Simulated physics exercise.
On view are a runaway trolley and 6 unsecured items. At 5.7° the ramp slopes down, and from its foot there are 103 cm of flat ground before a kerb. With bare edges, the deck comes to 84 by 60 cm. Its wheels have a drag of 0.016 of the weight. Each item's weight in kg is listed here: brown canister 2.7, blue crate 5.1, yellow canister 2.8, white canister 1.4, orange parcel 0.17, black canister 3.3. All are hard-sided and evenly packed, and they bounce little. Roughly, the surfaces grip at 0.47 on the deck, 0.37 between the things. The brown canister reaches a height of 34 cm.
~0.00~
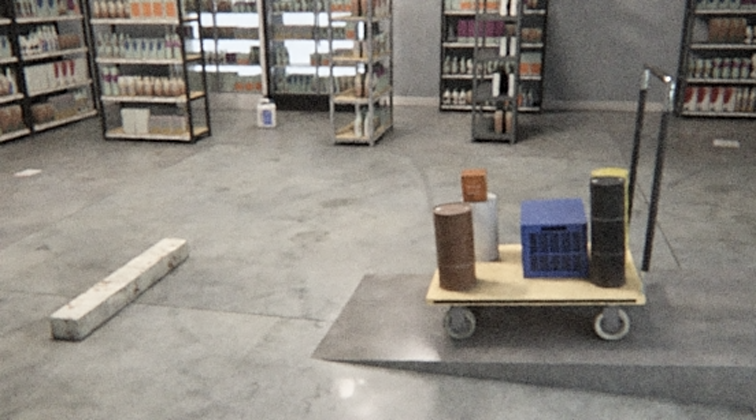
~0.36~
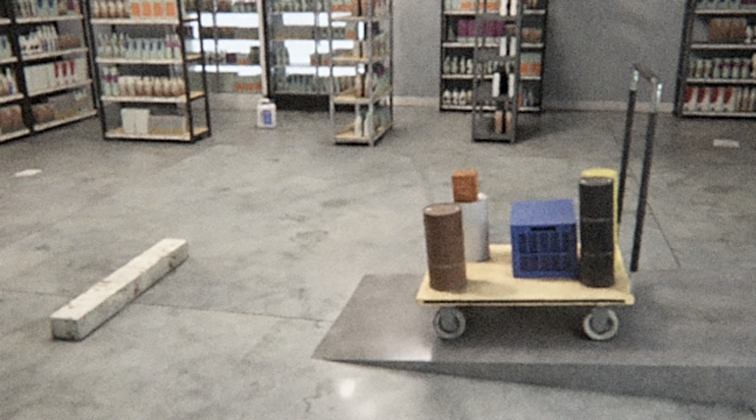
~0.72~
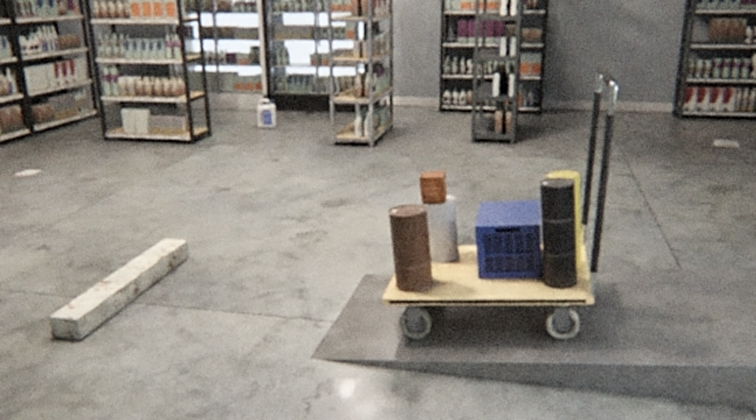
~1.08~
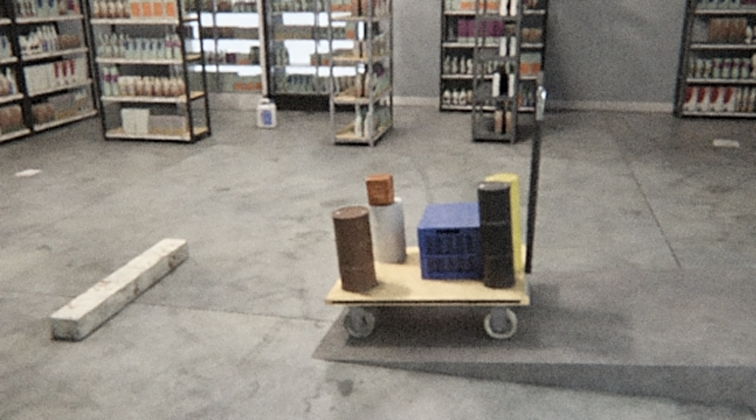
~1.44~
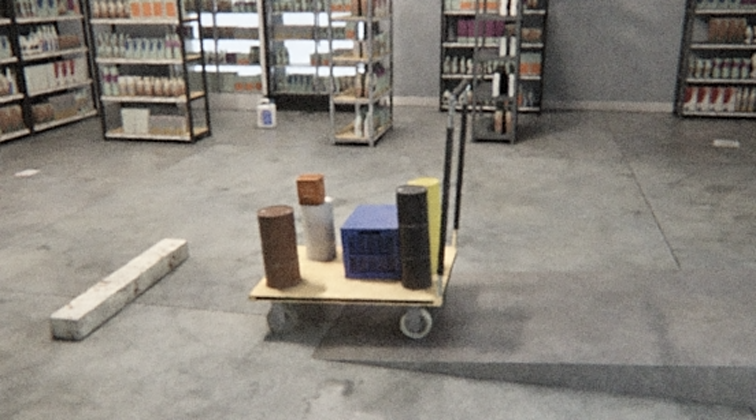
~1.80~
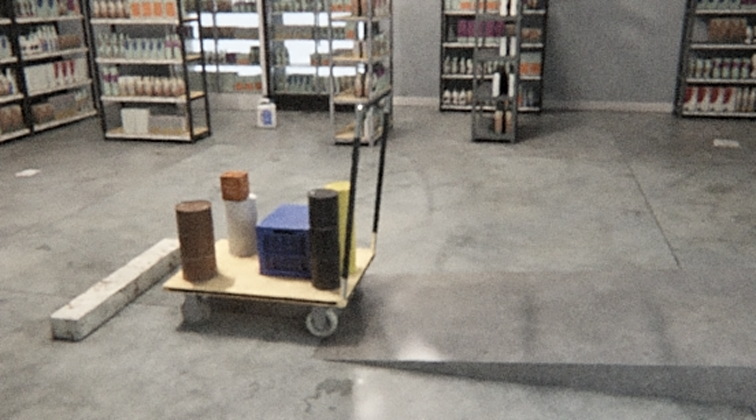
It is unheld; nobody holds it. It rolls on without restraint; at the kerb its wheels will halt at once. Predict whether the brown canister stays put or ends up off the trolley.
It ends up off the trolley.
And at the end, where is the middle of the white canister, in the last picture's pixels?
Its centre ends close to (157, 219) in the last view.
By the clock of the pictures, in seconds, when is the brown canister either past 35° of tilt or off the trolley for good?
At about 2.3 s.
Around 2.20 s, trolley at the kerb; brown canister shifted 6 cm near (113, 235); black canister tipped 5° against what carries it; yellow canister tipped 5° against what carries it.
Around 2.30 s, trolley at the kerb; brown canister tipped 10° against what carries it near (104, 233); black canister tipped 19° against what carries it; yellow canister tipped 18° against what carries it.
Around 2.50 s, trolley at the kerb; brown canister now off the trolley; black canister tipped 44° against what carries it; yellow canister tipped 24° against what carries it.
Around 2.70 s, trolley at the kerb; black canister on its side; yellow canister tipped 24° against what carries it; orange parcel shifted 15 cm.
Finally (4.0 s), off the trolley, brown canister; on their side or leaning hard on the trolley, black canister; not toppled but over 10 cm from the start, blue crate, yellow canister and orange parcel; white canister still in place (within 10 cm). Final places as that camera would see them, brown canister near (65, 277).
